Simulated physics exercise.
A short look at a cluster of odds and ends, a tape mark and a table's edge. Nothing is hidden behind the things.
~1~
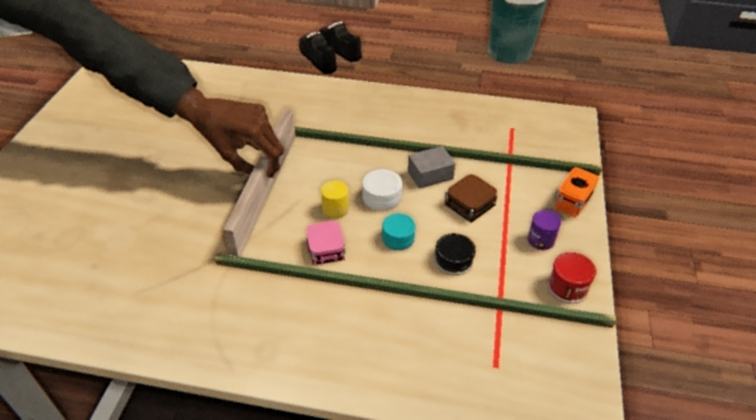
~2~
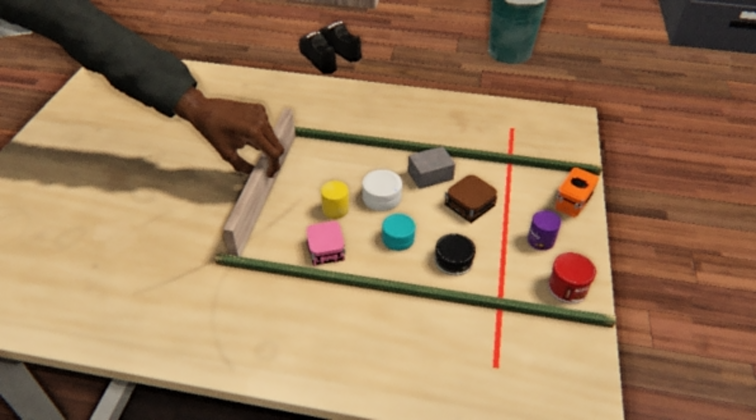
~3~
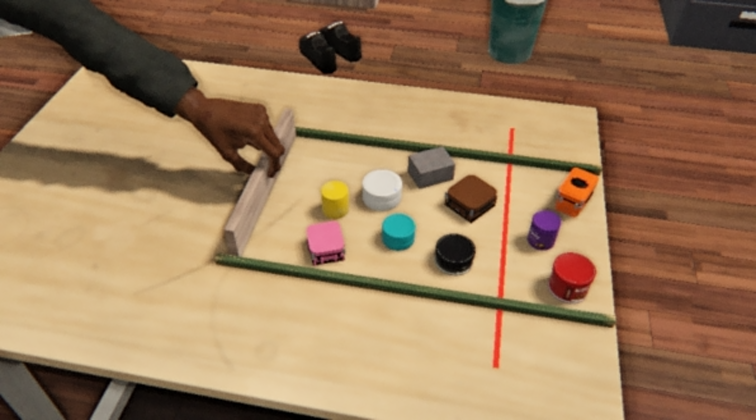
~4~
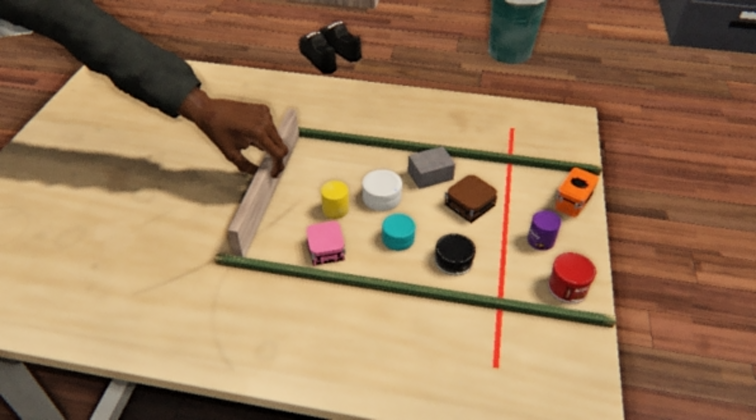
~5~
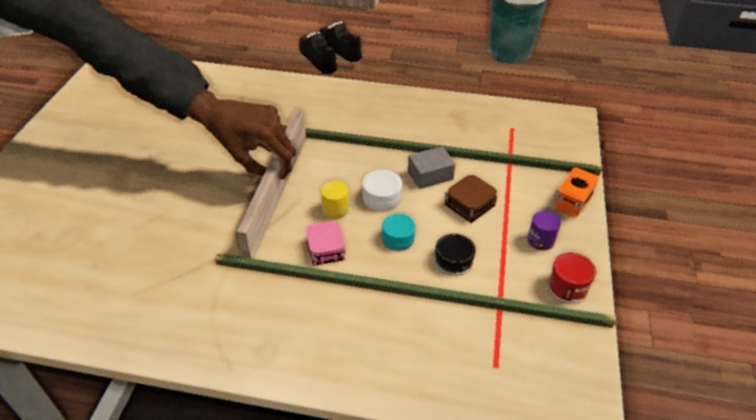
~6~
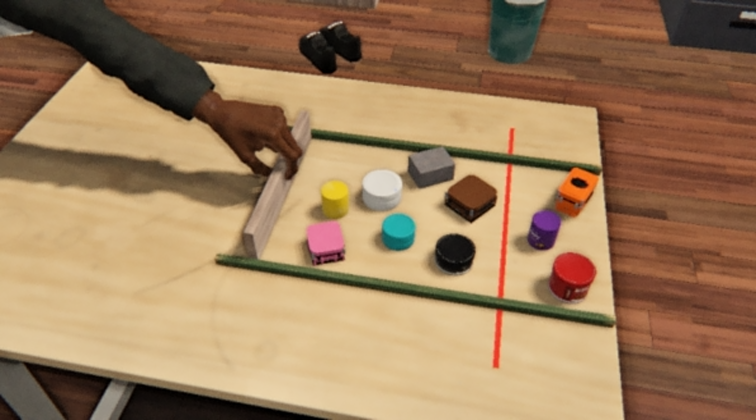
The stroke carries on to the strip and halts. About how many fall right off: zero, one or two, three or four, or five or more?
The number that fall off is zero.
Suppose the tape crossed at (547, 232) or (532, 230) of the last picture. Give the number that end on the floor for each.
In that order 2 and 2.
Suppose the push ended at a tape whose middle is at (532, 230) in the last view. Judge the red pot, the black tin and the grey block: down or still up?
The red pot drops off, the black tin is kept, the grey block holds on.
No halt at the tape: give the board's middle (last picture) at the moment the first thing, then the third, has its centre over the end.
At (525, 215) for the first, at (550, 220) for the third.
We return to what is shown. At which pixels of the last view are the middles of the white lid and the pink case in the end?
The white lid stops around (527, 208); the pink case around (519, 284).
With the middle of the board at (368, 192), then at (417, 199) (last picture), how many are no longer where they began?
The counts are 3 and 7.
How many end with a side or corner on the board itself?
The number is 5.
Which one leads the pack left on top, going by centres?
The orange case ends nearest.
Soon after, none off yet; orange case at rest near (576, 193); red pot at rest near (571, 278); purple tub at rest near (544, 231).
At rest, the number that fall off is zero.
